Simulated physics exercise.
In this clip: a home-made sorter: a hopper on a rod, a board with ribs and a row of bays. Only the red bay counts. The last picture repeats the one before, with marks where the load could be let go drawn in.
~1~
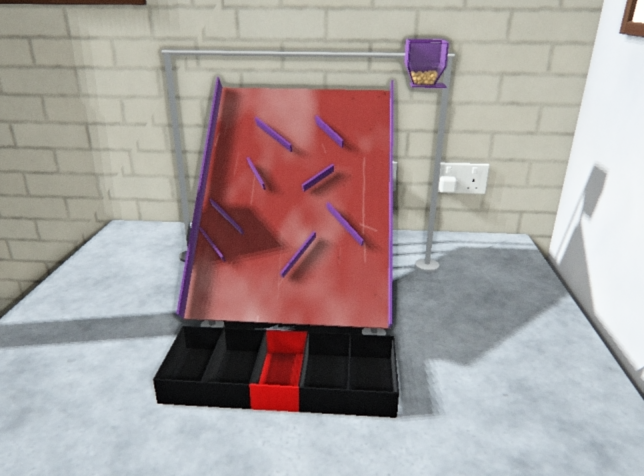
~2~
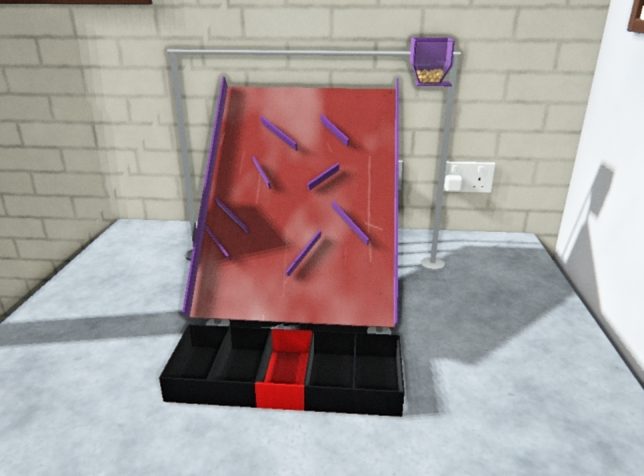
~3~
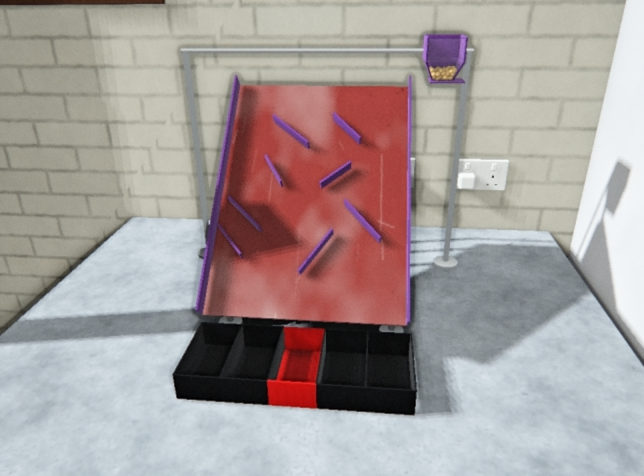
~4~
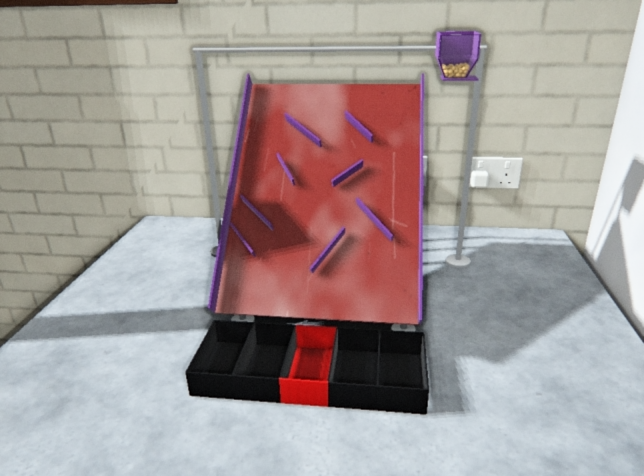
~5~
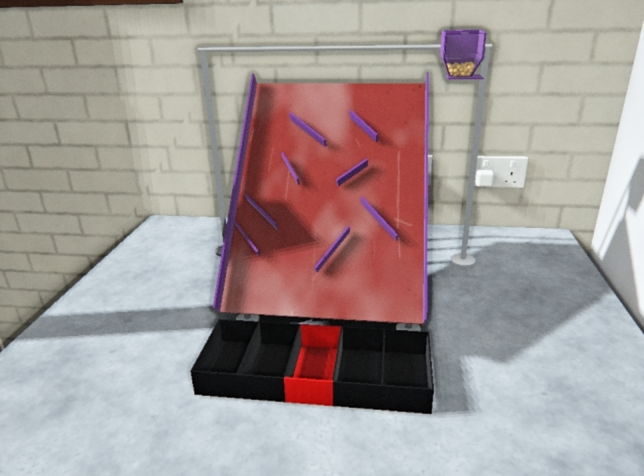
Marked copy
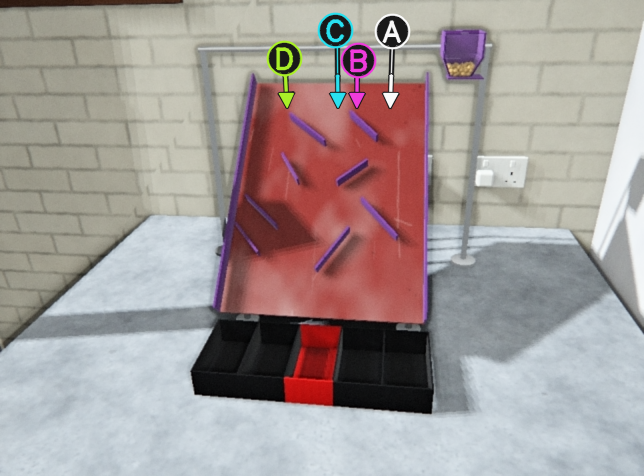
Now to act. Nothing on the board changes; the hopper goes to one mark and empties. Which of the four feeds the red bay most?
It is D.
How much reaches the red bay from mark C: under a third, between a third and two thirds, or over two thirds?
Mark C gives under a third.
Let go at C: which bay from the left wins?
The second.
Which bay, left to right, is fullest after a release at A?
It is the fifth one.
On the marked copy, mark A meets the board at (390, 102); mark B meets the board at (356, 102); mark C meets the board at (337, 102); mark D meets the board at (286, 102).
Choosing A, none in the red bay, all in other bays.
Choosing B, a small part in the red bay, nearly all in other bays.
Choosing C, a small part in the red bay, most in other bays.
Choosing D, about half in the red bay, about half in other bays, a stray few held on the board.
